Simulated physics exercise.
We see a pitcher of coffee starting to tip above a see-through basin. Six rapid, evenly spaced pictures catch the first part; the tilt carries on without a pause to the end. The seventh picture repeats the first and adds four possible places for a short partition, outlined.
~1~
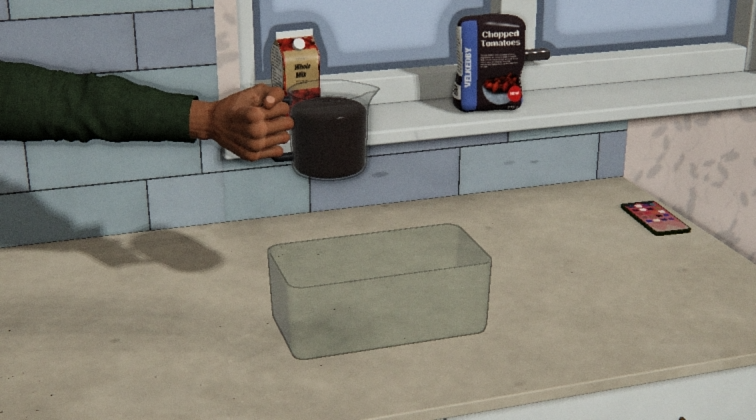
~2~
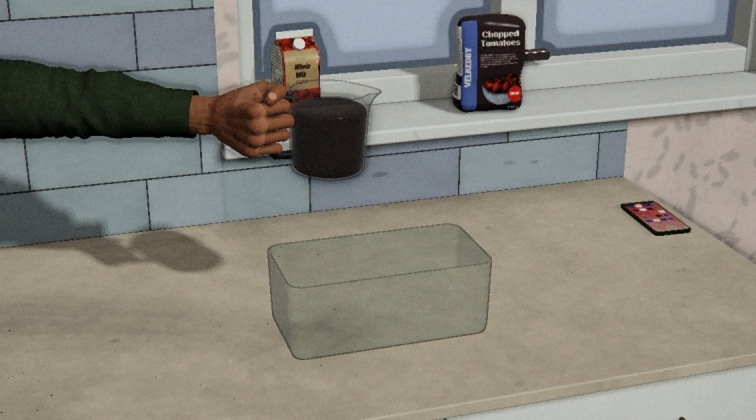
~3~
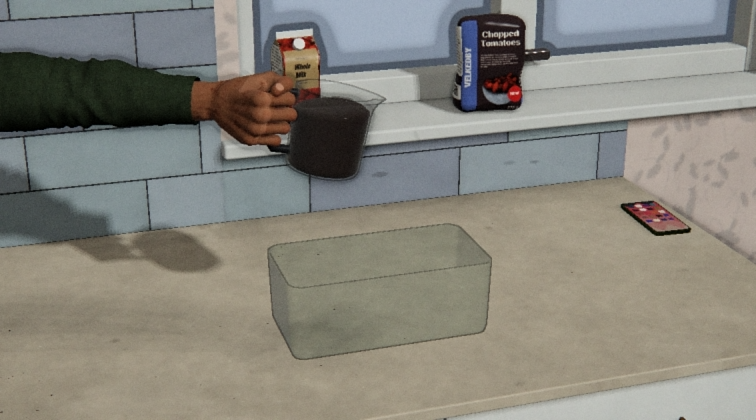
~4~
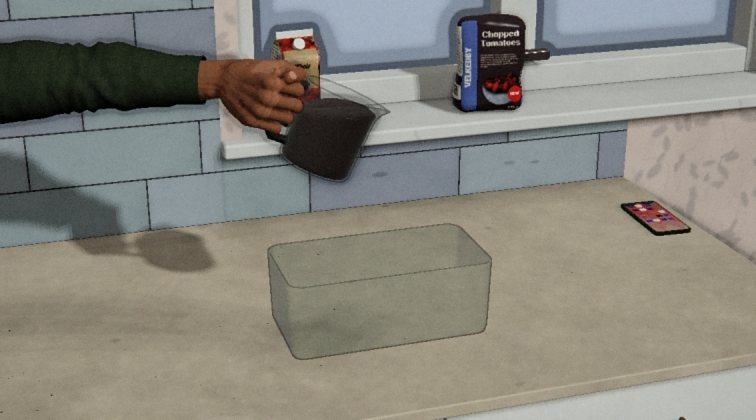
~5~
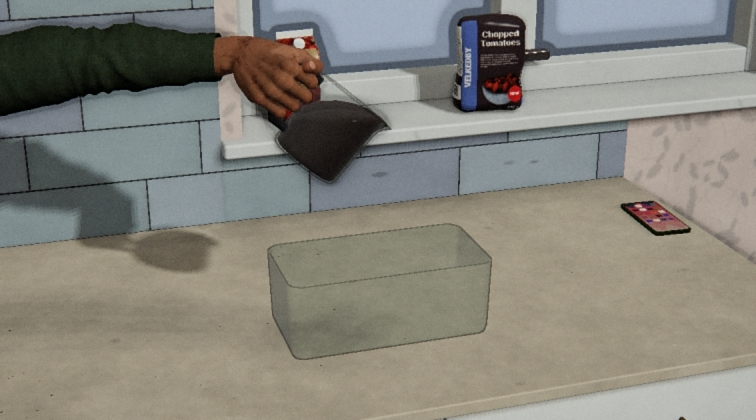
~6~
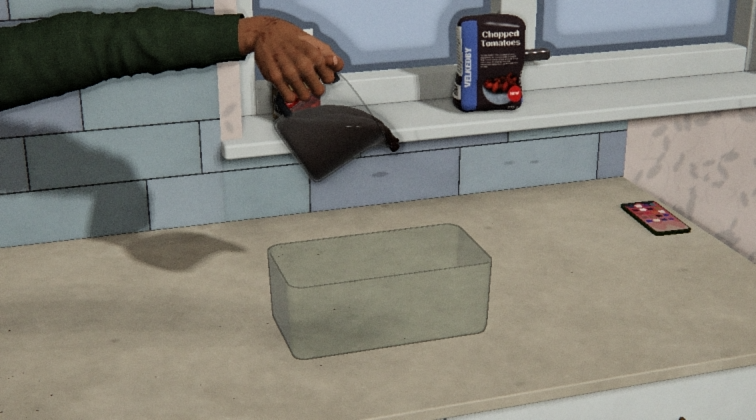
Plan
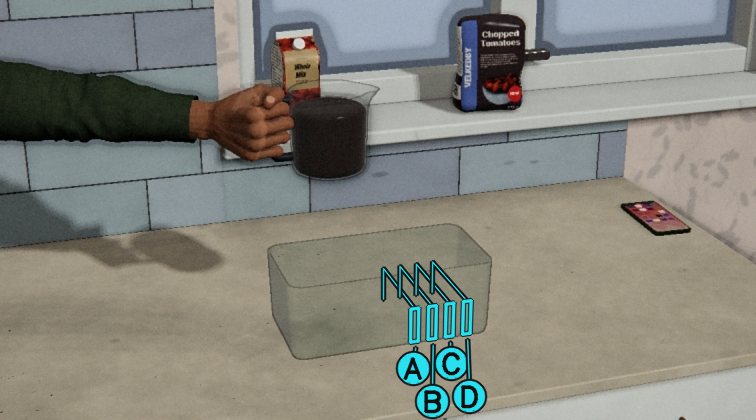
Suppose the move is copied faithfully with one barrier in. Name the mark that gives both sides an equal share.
The best position is B.
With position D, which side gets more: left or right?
More ends on the left.
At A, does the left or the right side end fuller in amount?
The right one.
On the marked copy, A at (415, 347); B at (433, 345); C at (450, 342); D at (467, 339).
For position A, about 14 % ends left of the wall and 77 % right of it; 9 % is lost outside.
For position B, about 51 % ends left of the wall and 42 % right of it; 7 % is lost outside.
For position C, about 82 % ends left of the wall and 9 % right of it; 9 % is lost outside.
For position D, about 86 % ends left of the wall and 4 % right of it; 10 % is lost outside.
